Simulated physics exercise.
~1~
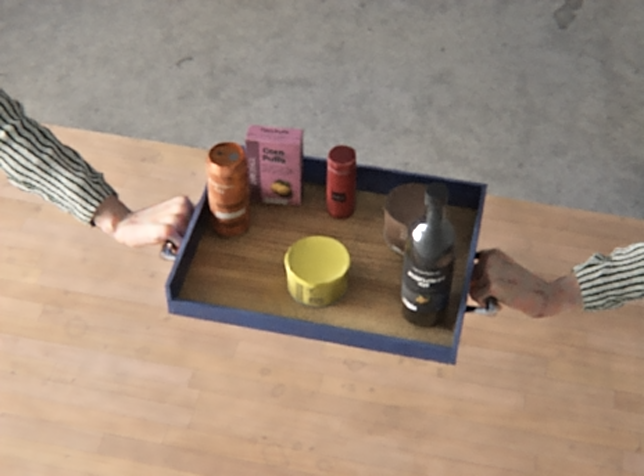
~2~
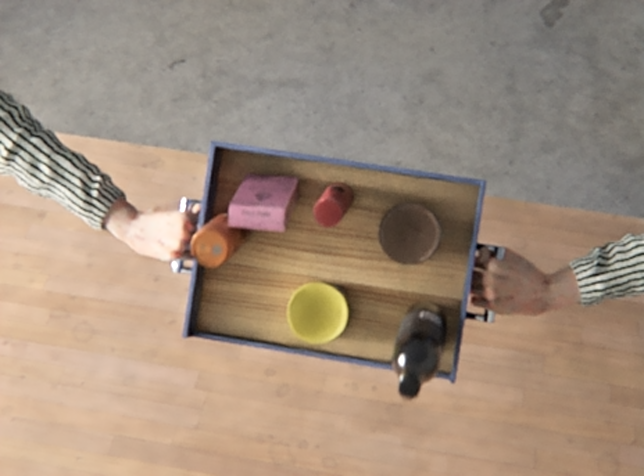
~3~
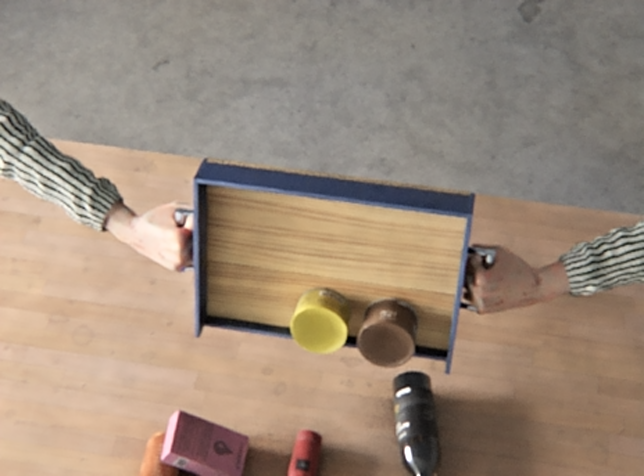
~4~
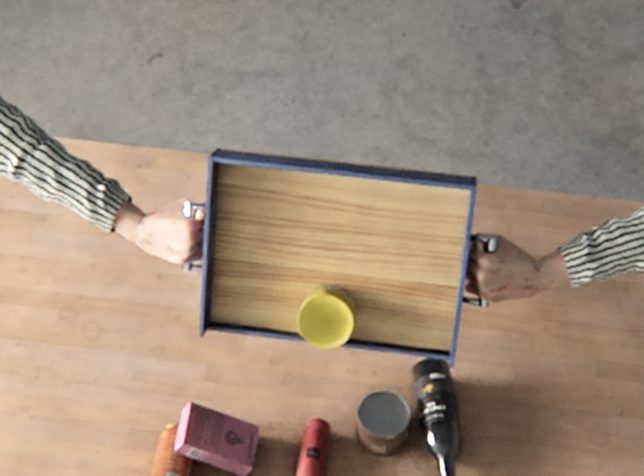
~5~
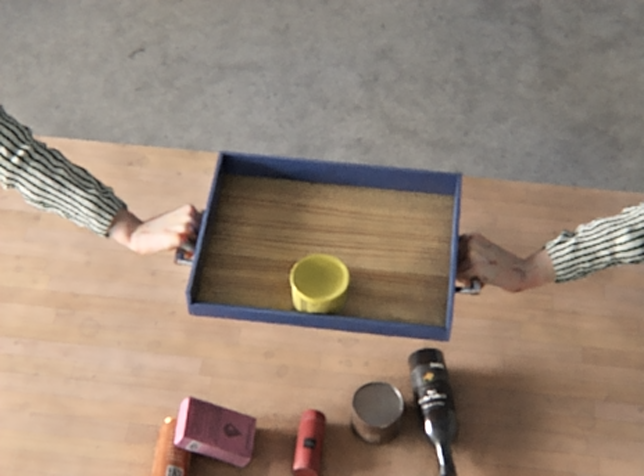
Blue-edged carrying crate held in two hands tipping steeply toward the viewer, spilling five items, then levelling with only the yellow tub inside.
